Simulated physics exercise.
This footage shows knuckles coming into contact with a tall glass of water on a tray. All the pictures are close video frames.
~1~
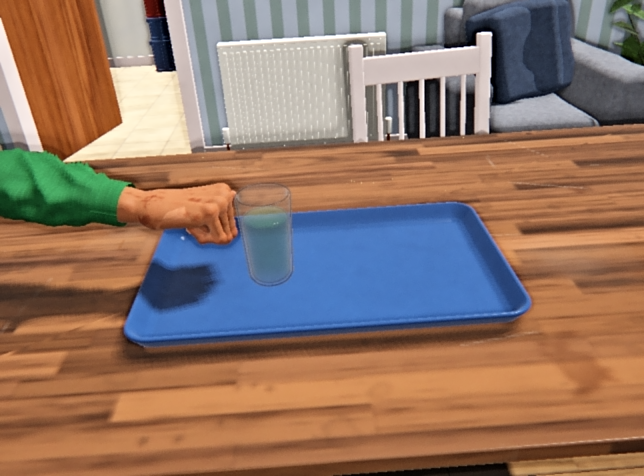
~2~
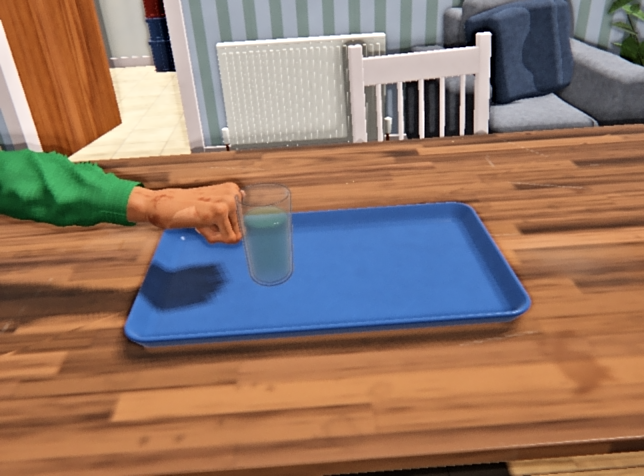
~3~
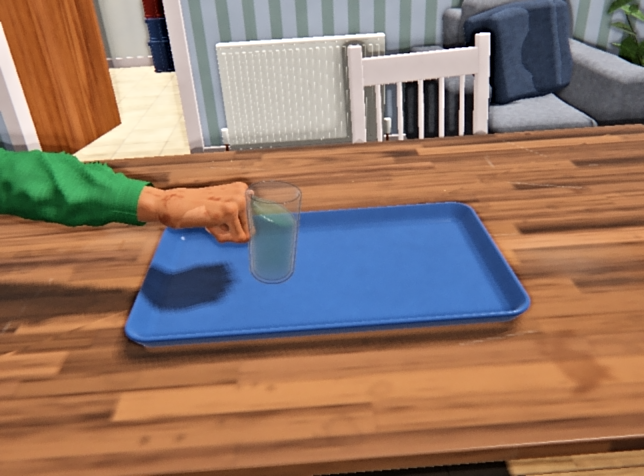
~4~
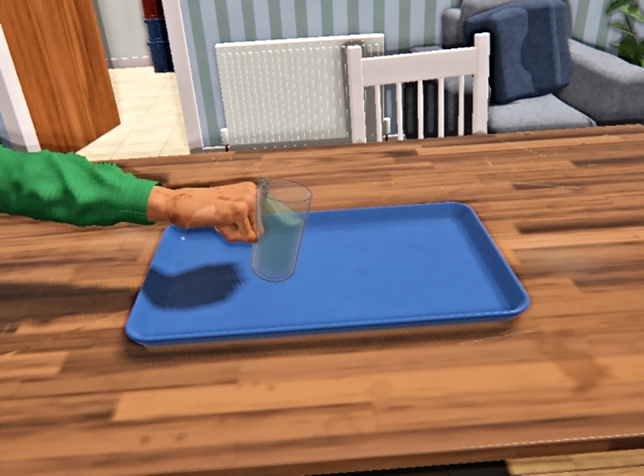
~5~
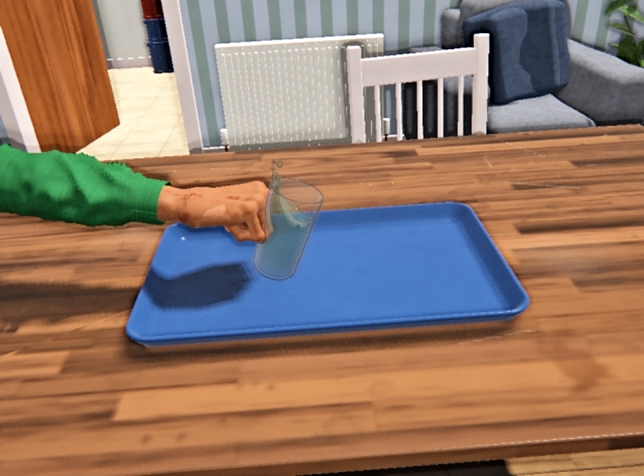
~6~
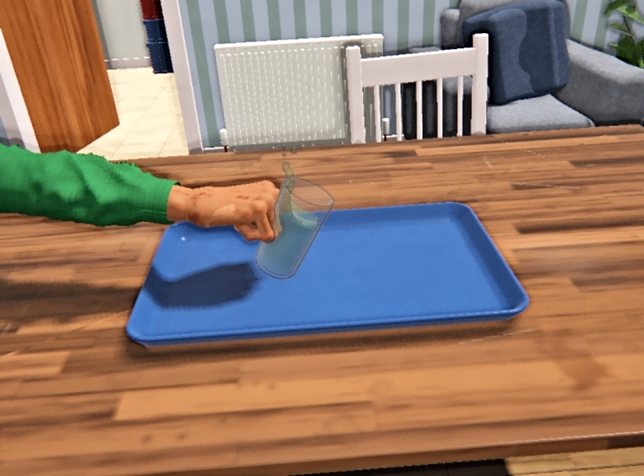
On a wooden dining table, a green-sleeved arm pushing its knuckles against a tall glass of water, tilting it rightward on a blue tray.
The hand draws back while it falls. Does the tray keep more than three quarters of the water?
What I see is more than a quarter pouring off the tray.
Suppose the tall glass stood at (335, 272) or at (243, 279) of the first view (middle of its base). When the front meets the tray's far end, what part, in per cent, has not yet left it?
Around 75 percent in the first try, around 50 percent in the second.
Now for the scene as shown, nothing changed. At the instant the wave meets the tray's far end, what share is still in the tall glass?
Estimate: Around 60 parts in a hundred.
A moment on, the tall glass lies on its side and 96 per cent is in the glass, 0 on the tray and 4 above or beyond its rim.
Next, the tall glass lies on its side and 49 per cent is in the glass, 44 on the tray and 7 above or beyond its rim.
Then the tall glass lies on its side and 27 per cent is in the glass, 51 on the tray and 22 above or beyond its rim.
Later the tall glass lies on its side and 14 per cent is in the glass, 53 on the tray and 33 above or beyond its rim.
At rest 66 per cent is held by tray and glass, 34 is off the tray.
